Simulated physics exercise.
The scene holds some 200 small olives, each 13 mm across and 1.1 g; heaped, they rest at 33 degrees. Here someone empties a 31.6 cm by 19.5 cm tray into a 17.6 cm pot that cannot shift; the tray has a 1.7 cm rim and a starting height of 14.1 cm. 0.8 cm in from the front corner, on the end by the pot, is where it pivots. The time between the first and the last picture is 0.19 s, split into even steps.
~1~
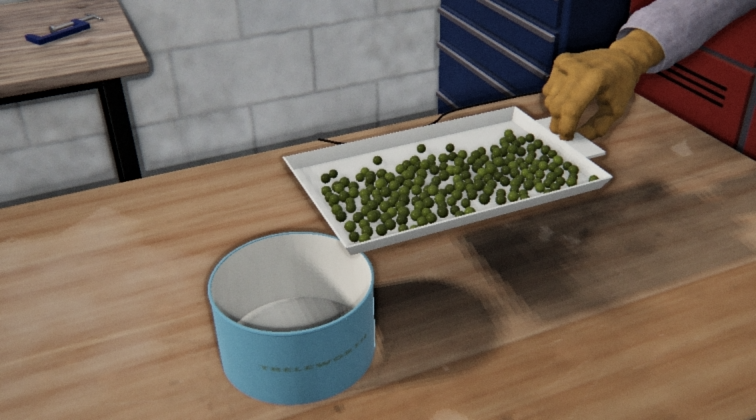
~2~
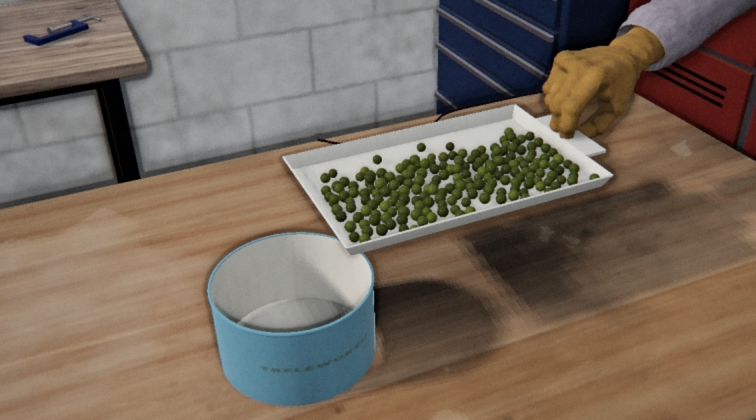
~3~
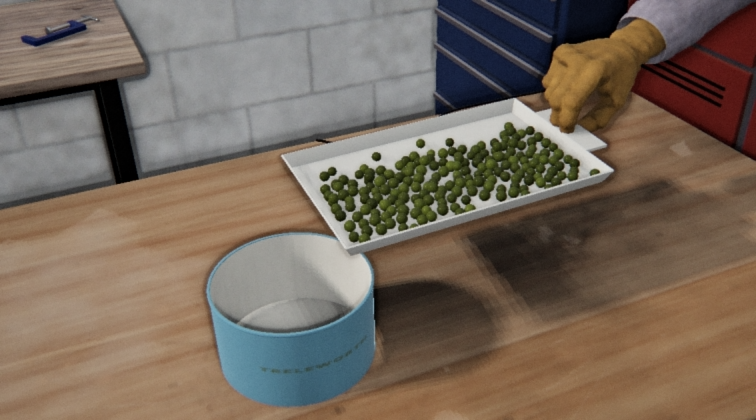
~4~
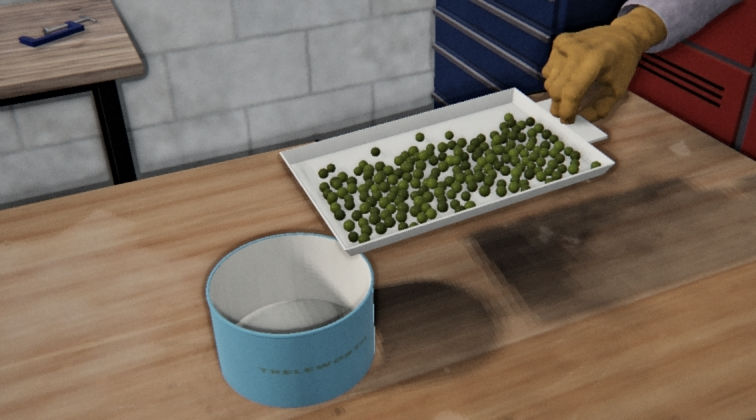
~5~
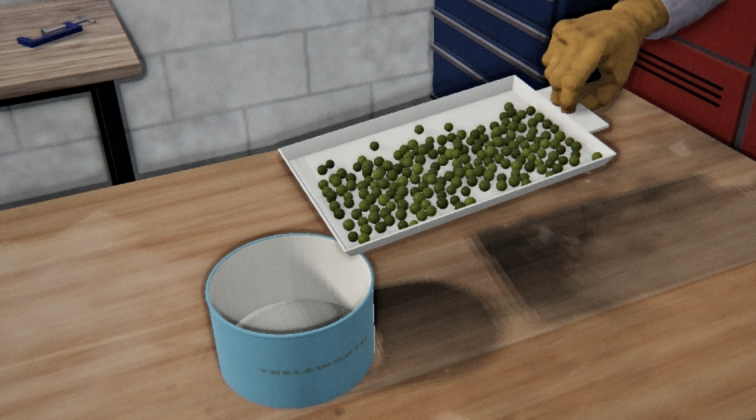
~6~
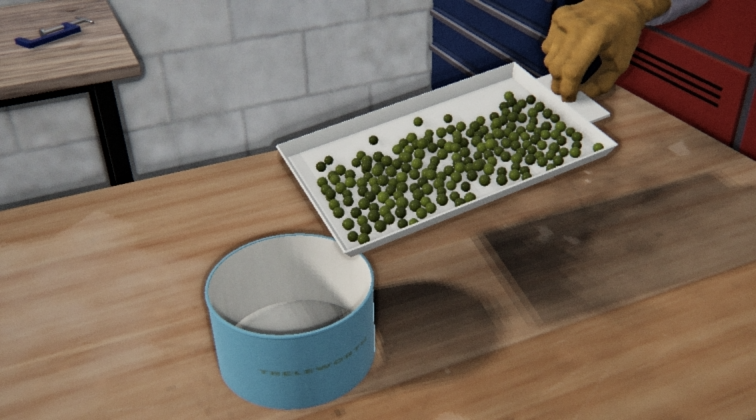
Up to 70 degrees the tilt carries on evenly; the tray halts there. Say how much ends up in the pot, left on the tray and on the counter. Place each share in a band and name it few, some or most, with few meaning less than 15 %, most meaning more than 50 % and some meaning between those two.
In the end: Pot most, left on the tray few, counter some.
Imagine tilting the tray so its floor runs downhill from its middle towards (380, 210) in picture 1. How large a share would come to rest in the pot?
Roughly 85 % of the pieces.
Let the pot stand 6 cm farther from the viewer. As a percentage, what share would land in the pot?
Then roughly 15 percent would land in it.
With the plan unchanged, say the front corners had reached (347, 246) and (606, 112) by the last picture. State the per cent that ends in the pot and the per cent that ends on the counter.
Pot 80 % / counter 15 %.
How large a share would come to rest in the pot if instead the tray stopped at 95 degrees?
It would be near 70 per cent.
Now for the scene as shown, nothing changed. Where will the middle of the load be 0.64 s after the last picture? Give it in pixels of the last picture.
(398, 147), roughly.
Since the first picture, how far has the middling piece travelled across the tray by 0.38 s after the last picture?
It has moved some 3 cm from its start.
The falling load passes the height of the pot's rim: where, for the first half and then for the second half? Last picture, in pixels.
First near (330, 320), then at (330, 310).
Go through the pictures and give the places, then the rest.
In the first picture, tray tilt 0 degrees, front corners at (351, 241) and (602, 175); middle of the pieces at (459, 184); pot at (292, 278).
In the second picture, tray tilt 0 degrees, front corners at (351, 242) and (603, 173); middle of the pieces at (459, 184).
In the third picture, tray tilt 2 degrees, front corners at (350, 242) and (604, 169); middle of the pieces at (459, 181).
In the fourth picture, tray tilt 4 degrees, front corners at (350, 243) and (604, 161), lowest corner left front; middle of the pieces at (459, 176).
In the fifth picture, tray tilt 7 degrees, front corners at (349, 244) and (606, 152), lowest corner left front; middle of the pieces at (459, 170).
In the sixth picture, tray tilt 10 degrees, front corners at (349, 245) and (607, 143), lowest corner left front; middle of the pieces at (458, 164); pot at (290, 280).
Then, 0.38 s after the last picture, tilt 39 degrees; the tray holds 100 %, the pot 0 %.
Then, 0.64 s after the last picture, tilt 59 degrees; the tray holds 100 %, the pot 0 %.
Then, 1.00 s after the last picture, tilt 70 degrees; the tray holds 30 %, the pot 35 %.
In the end, pot 65 %, tray 0 %, counter 35 %.
